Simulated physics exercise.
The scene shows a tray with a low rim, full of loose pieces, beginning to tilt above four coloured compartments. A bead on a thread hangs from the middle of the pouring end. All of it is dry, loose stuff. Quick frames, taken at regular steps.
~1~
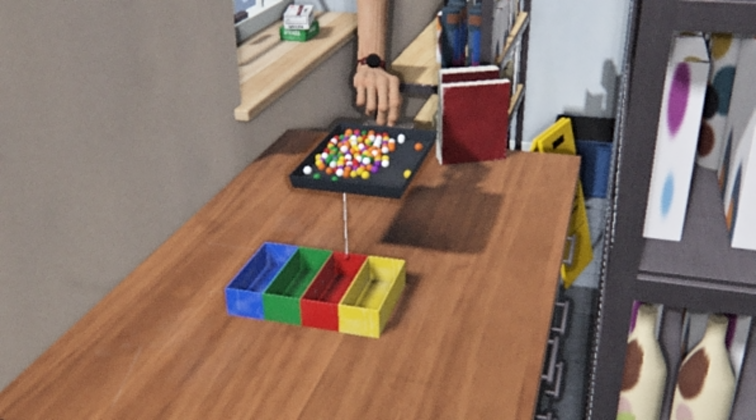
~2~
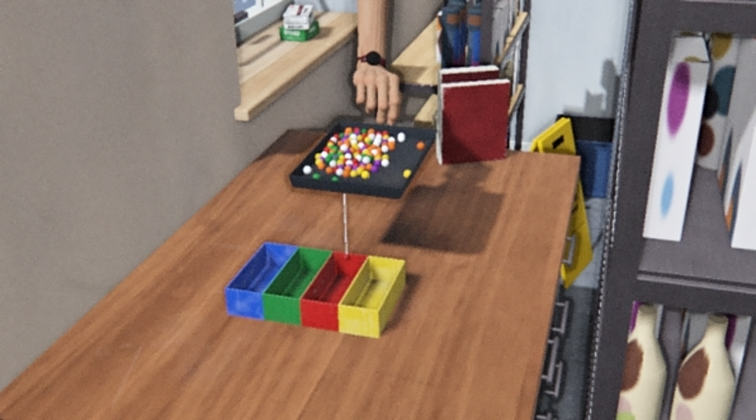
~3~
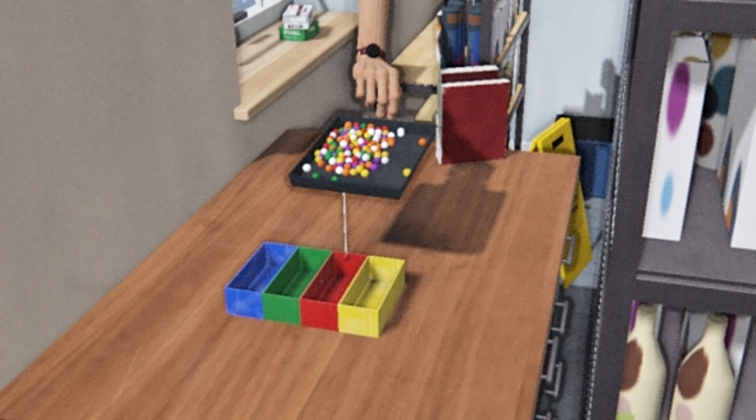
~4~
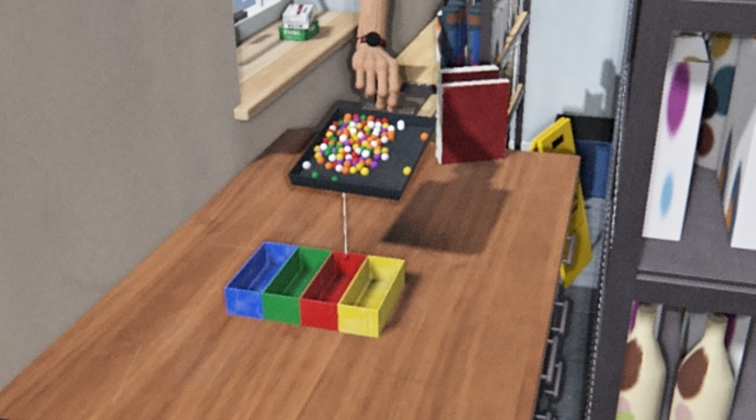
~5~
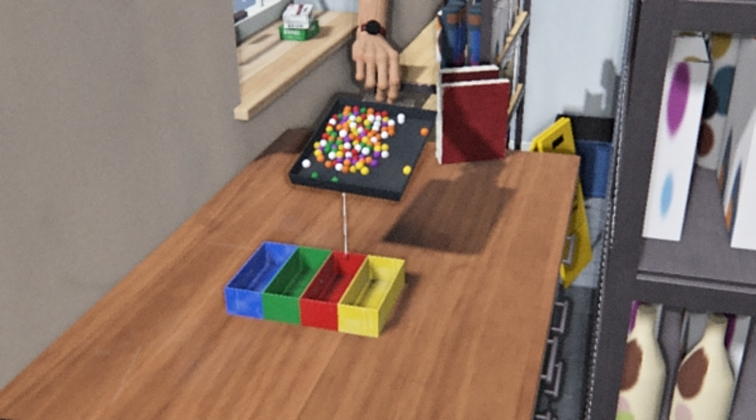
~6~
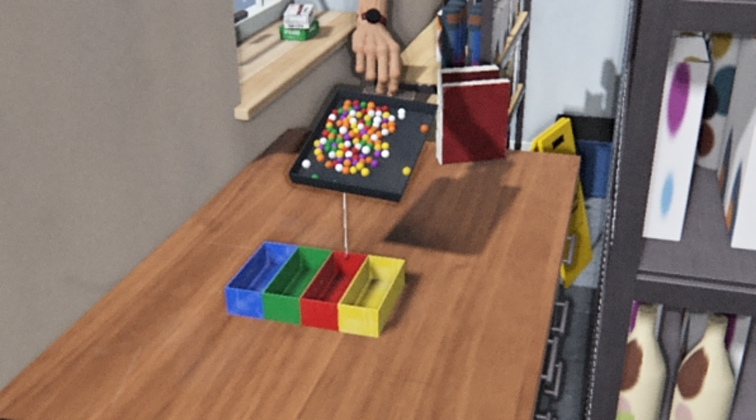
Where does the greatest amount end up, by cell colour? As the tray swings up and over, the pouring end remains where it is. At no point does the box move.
In the yellow cell.
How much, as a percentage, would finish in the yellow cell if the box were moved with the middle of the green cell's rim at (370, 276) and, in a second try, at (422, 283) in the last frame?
You'd get 0 in a hundred the first time and 0 in a hundred the second.
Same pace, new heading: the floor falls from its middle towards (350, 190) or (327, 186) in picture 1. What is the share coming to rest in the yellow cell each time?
Respectively 30 and 0 in a hundred.
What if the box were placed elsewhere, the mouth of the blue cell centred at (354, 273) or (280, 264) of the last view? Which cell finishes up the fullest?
Try 1: The green cell. Try 2: Yellow.
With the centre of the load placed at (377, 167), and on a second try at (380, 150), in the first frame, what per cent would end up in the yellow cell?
You'd get near 50 percent first and near 50 percent next.
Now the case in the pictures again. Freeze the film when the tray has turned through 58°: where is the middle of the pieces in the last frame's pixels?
Look close to (368, 181) in the last picture.
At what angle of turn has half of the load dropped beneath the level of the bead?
Around 95 degrees of turn.
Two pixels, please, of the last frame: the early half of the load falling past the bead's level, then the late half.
About (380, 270), and after that about (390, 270).
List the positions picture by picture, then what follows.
The first picture shows corners of the pouring end at (292, 175) and (400, 186), level; middle of the load at (359, 154), round plastic beads; bead on its thread at (347, 257); blue cell at (245, 301); green cell at (282, 307); red cell at (320, 313); yellow cell at (359, 319).
The second picture shows corners of the pouring end at (292, 175) and (400, 187), level; middle of the load at (359, 153).
The third picture shows corners of the pouring end at (291, 174) and (399, 188), tipped barely, lowest at the right corner; middle of the load at (359, 149).
The fourth picture shows corners of the pouring end at (291, 173) and (399, 189), tipped a little, lowest at the right corner; middle of the load at (359, 144).
The fifth picture shows corners of the pouring end at (291, 173) and (399, 190), tipped a little, lowest at the right corner; middle of the load at (359, 140).
The sixth picture shows corners of the pouring end at (291, 172) and (400, 192), tipped clearly, lowest at the right corner; middle of the load at (359, 137), all on the move; blue cell at (244, 301); green cell at (281, 306); red cell at (320, 312); yellow cell at (358, 318).
Soon after the last picture, tray tipped steeply; nearly all on the tray; a stray few in the yellow cell; a small part falling or outside the box.
A little later, tray tipped right over; about a quarter on the tray; about a quarter in the yellow cell; a small part in the red cell; a stray few in the green cell; about a third falling or outside the box.
Later still, tray tipped past a quarter turn; about half in the yellow cell; a small part in the red cell; a stray few in the green cell; about a third falling or outside the box.
By the end, tray tipped past a quarter turn; about half in the yellow cell; a small part in the red cell; a stray few in the green cell; none in the blue cell; about a third outside the box.
